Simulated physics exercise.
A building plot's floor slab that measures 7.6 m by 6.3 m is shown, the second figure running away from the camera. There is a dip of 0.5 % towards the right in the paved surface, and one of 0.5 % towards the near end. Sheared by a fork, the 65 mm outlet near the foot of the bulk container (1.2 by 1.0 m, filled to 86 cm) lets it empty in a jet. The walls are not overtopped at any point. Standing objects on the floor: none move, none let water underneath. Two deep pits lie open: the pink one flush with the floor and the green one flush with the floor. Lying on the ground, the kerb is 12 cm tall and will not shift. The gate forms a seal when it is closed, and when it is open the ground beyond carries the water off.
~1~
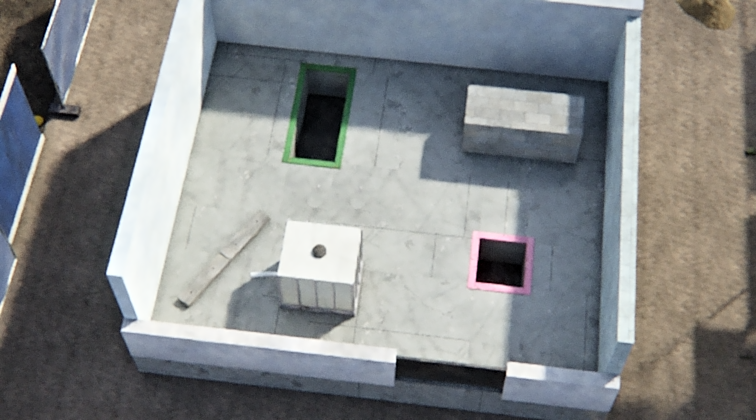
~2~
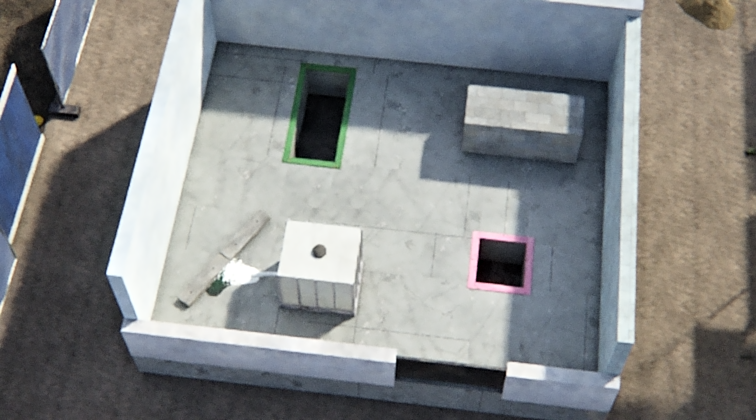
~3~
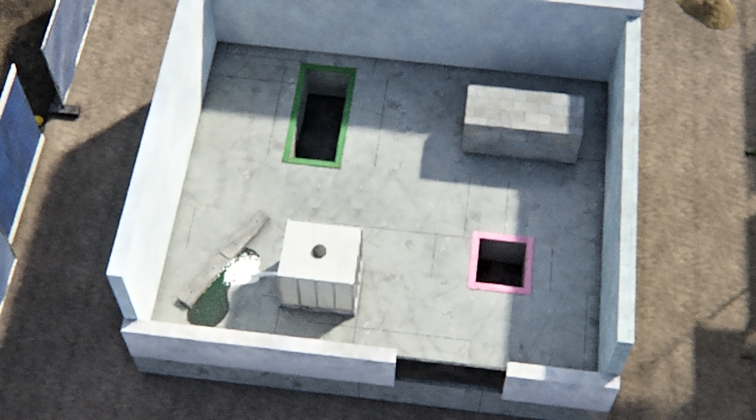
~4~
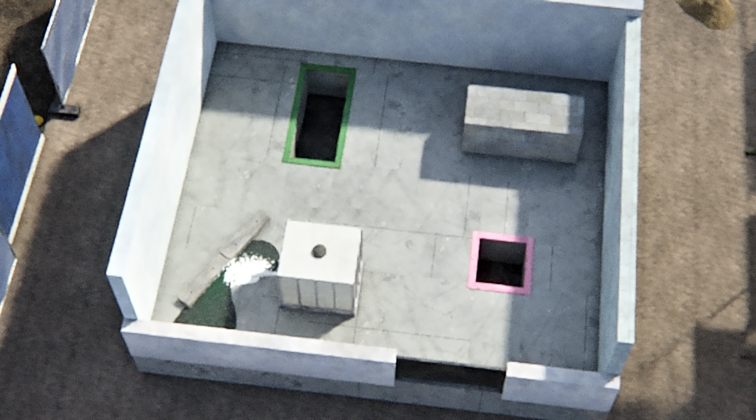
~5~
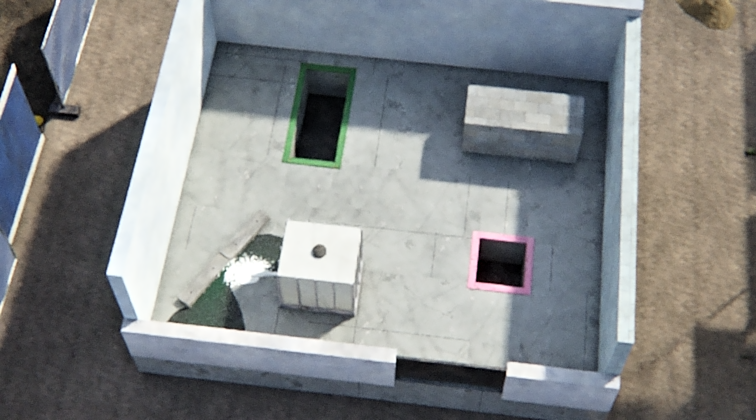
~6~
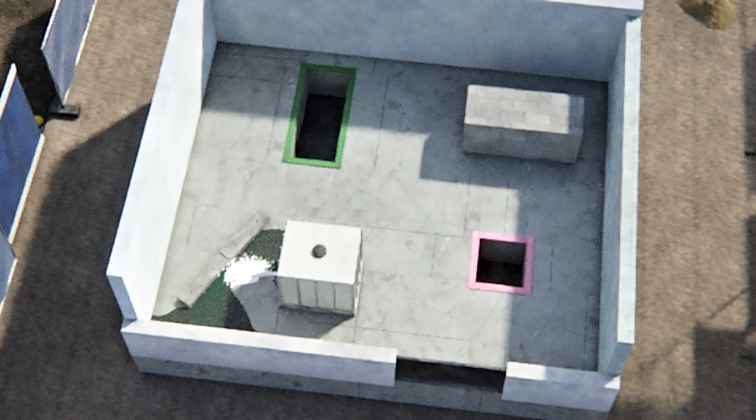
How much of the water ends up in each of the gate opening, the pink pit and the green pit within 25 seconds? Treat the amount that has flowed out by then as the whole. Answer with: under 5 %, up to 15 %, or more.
The gate opening takes under 5 %; the pink pit takes not even 5 %; the green pit takes not even 5 %.
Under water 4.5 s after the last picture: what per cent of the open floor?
I'd say some 15 in a hundred.
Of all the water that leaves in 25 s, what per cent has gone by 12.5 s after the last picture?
I'd say some 0 per cent by then.
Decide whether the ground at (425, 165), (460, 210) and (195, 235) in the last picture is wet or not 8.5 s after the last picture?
Bone dry, bone dry, soaked.
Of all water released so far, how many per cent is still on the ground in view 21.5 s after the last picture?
Close to 98 percent.
Then, 1.5 s after the last picture water covers 5 % of the floor and is deepest (11 cm) near (226, 269); gone so far, the gate opening 0 %, the pink pit 0 %, the green pit 0 %.
Then, 4.5 s after the last picture water covers 15 % of the floor and is deepest (10 cm) near (226, 269); gone so far, the gate opening 0 %, the pink pit 0 %, the green pit 0 %.
Then, 8.5 s after the last picture water covers 20 % of the floor and is deepest (10 cm) near (226, 269); gone so far, the gate opening 0 %, the pink pit 0 %, the green pit 0 %.
Then, 12.5 s after the last picture water covers 30 % of the floor and is deepest (10 cm) near (226, 269); gone so far, the gate opening 0 %, the pink pit 0 %, the green pit 0 %.
Then, 21.5 s after the last picture water covers 45 % of the floor and is deepest (9 cm) near (226, 269); gone so far, the gate opening 0 %, the pink pit 1 %, the green pit 1 %.
